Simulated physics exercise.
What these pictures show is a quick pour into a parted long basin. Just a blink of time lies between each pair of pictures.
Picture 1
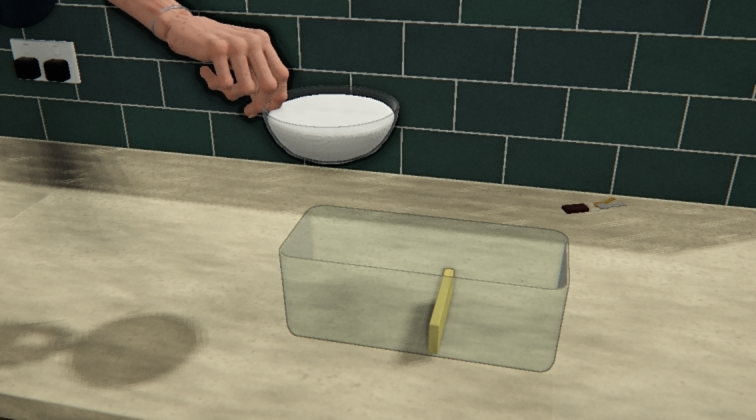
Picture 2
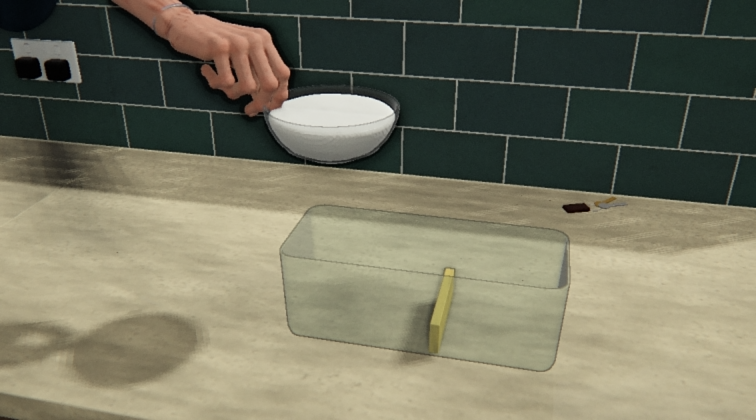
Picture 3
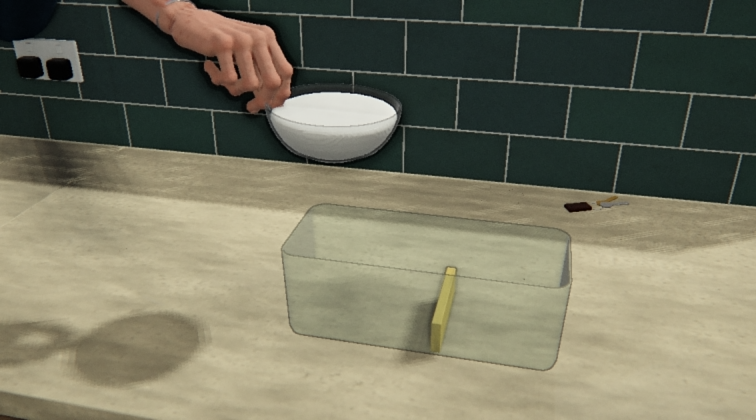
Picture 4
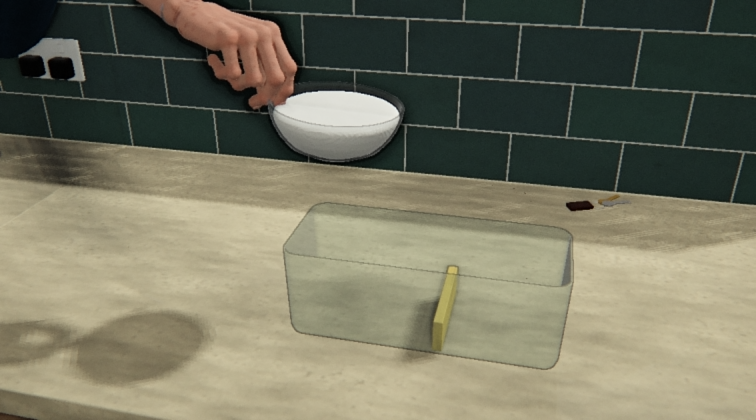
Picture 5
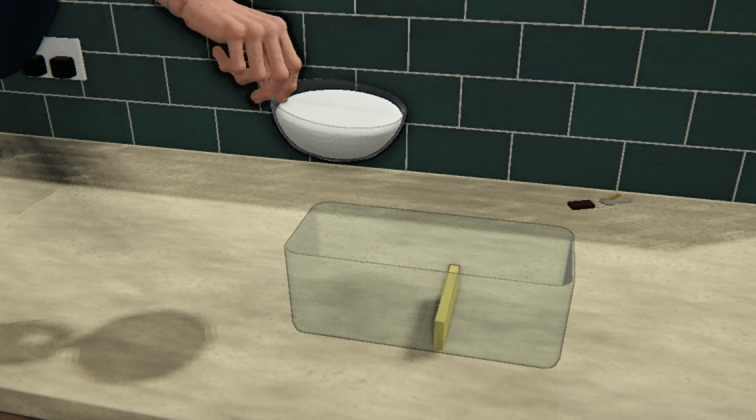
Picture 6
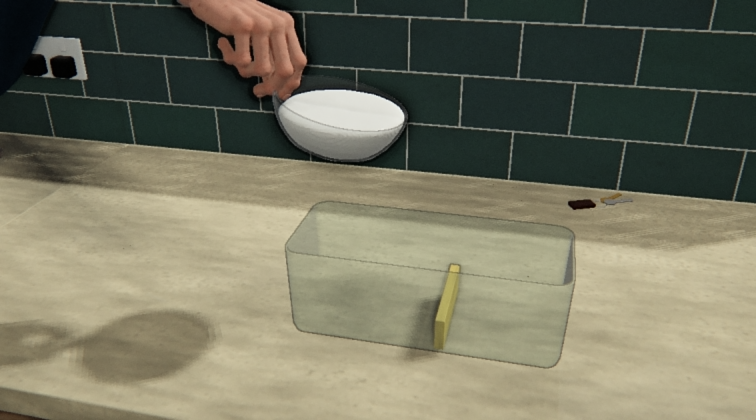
At the start, a hand holds a clear bowl of milk level by its left rim, above and behind a see-through long basin with a yellow upright wall inside. The bowl then leans slightly to the right, its right rim dipping a little as the hand rises and the milk shifts toward that side.
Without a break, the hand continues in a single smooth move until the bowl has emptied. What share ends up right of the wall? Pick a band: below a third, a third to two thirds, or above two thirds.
A third to two thirds.
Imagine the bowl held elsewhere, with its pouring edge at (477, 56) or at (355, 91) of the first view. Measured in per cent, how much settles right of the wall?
Result, first then second: About 80 % and about 5 %.
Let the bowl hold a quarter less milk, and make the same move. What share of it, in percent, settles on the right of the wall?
It should come out close to 35 per cent.
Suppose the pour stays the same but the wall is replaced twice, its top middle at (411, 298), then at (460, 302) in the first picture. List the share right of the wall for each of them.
My guess is some 75 percent the first time and some 20 percent the second.
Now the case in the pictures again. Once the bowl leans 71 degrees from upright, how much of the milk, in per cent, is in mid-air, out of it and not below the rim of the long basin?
It's about 45 per cent.
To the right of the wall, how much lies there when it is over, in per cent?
Roughly 50 %.
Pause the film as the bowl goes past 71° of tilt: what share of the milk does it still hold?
Remaining fraction: Approx. 25 %.
A moment on, the bowl is tipped part way and 27 per cent is still to pour, 8 is left of the wall and 20 right of it.
Next, the bowl is tipped right over and 0 per cent is still to pour, 46 is left of the wall and 51 right of it.
Then the bowl is tipped right over and 0 per cent is still to pour, 49 is left of the wall and 51 right of it.
Later the bowl is tipped right over and 0 per cent is still to pour, 49 is left of the wall and 51 right of it.
In the end 49 per cent lies left of the wall, 51 right of it and 1 outside.
